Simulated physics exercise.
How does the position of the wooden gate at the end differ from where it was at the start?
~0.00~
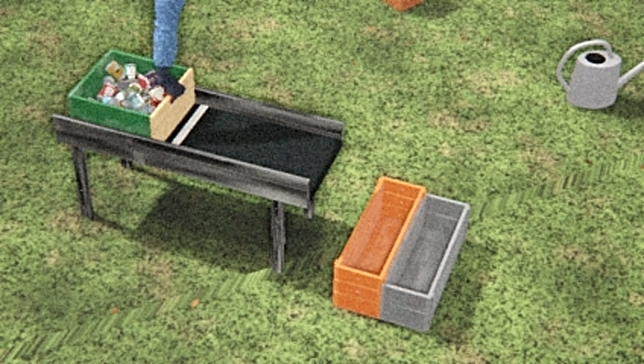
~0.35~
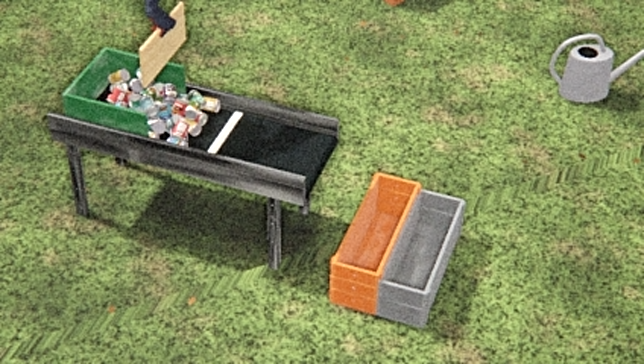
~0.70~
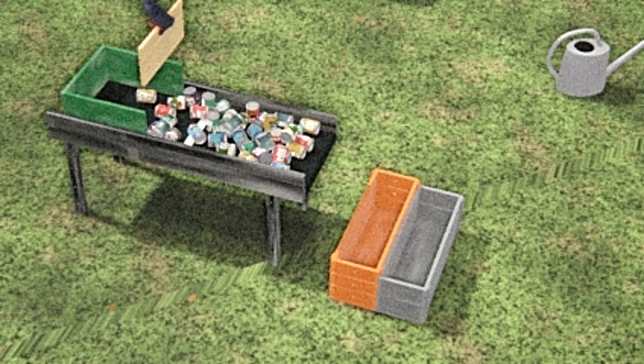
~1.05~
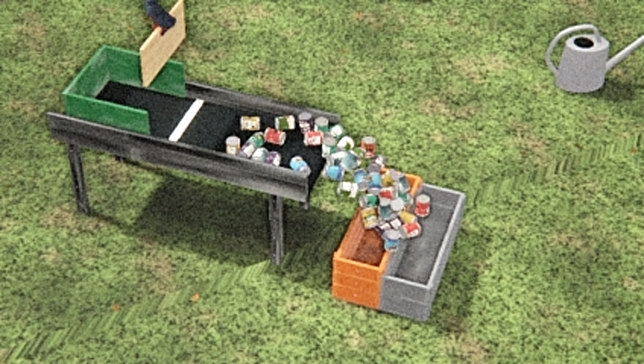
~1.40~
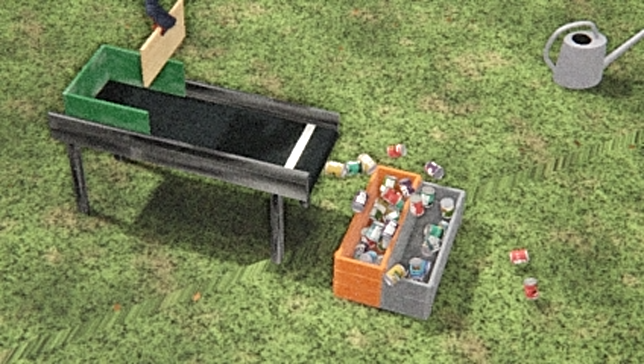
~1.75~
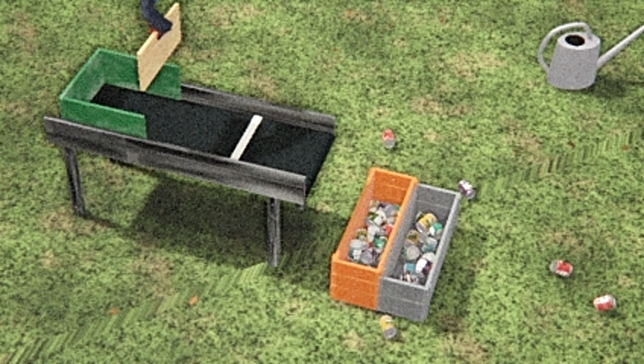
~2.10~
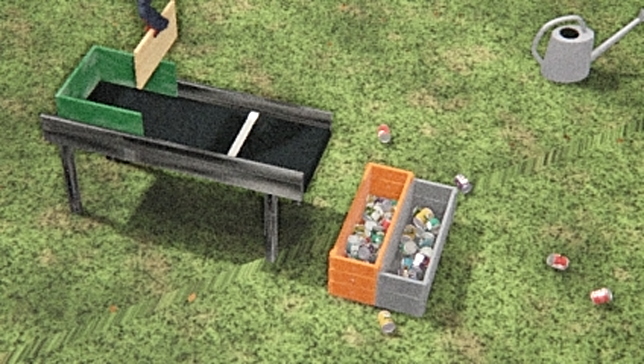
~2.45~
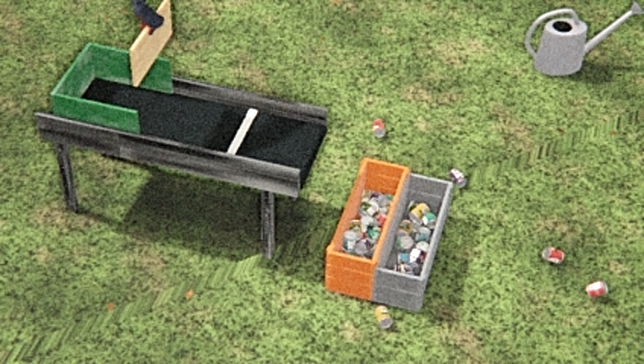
At the start the gate is down, closing off the belt side of the green pen and holding the tins in. At the end it is held up above the pen, leaving that side open.
